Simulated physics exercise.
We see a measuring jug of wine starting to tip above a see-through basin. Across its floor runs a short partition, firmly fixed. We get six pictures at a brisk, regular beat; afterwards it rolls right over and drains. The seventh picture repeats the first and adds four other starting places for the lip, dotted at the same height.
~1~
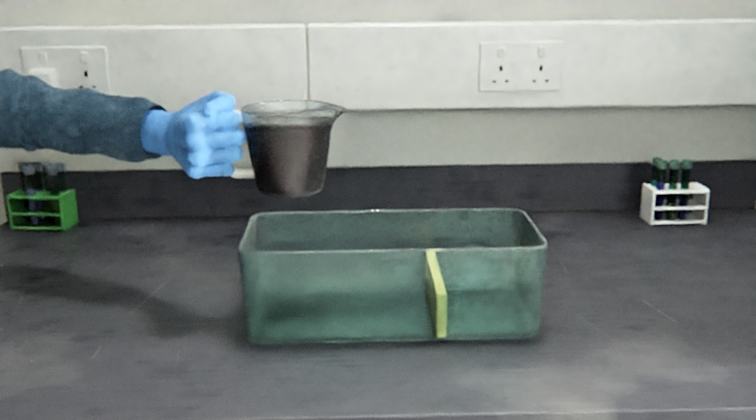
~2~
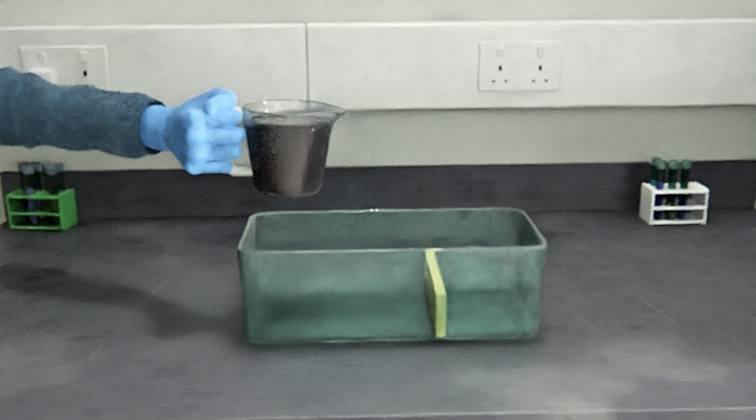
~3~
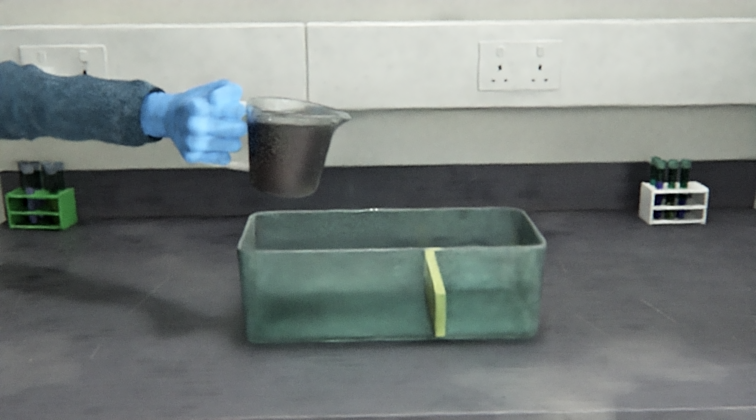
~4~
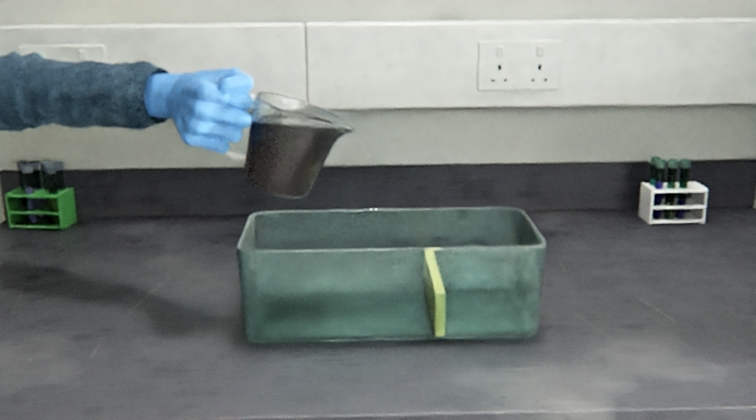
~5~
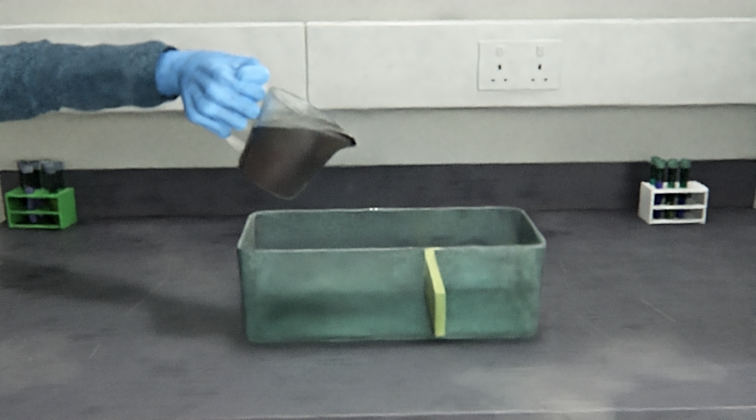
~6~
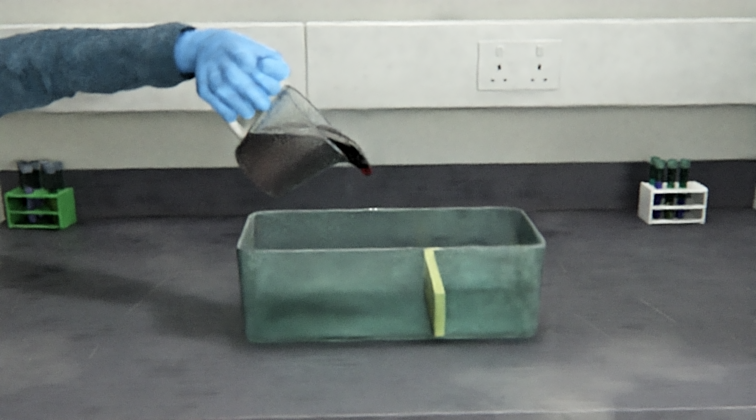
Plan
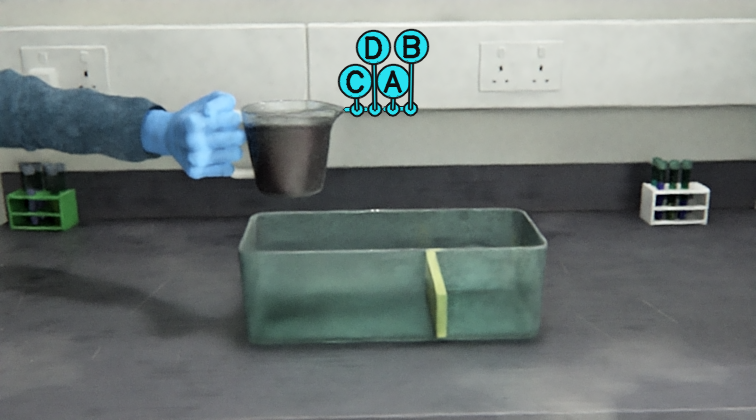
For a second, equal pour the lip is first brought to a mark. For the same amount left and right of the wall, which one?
B is best.
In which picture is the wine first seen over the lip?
In picture 5.
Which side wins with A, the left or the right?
The left side.
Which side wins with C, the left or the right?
The left side.
On the marked copy, A at (392, 109); B at (410, 108); C at (357, 109); D at (374, 109).
Choosing A, about 76 % ends left of the wall and 23 % right of it.
Choosing B, about 53 % ends left of the wall and 44 % right of it.
Choosing C, about 94 % ends left of the wall and 3 % right of it.
Choosing D, about 92 % ends left of the wall and 7 % right of it.
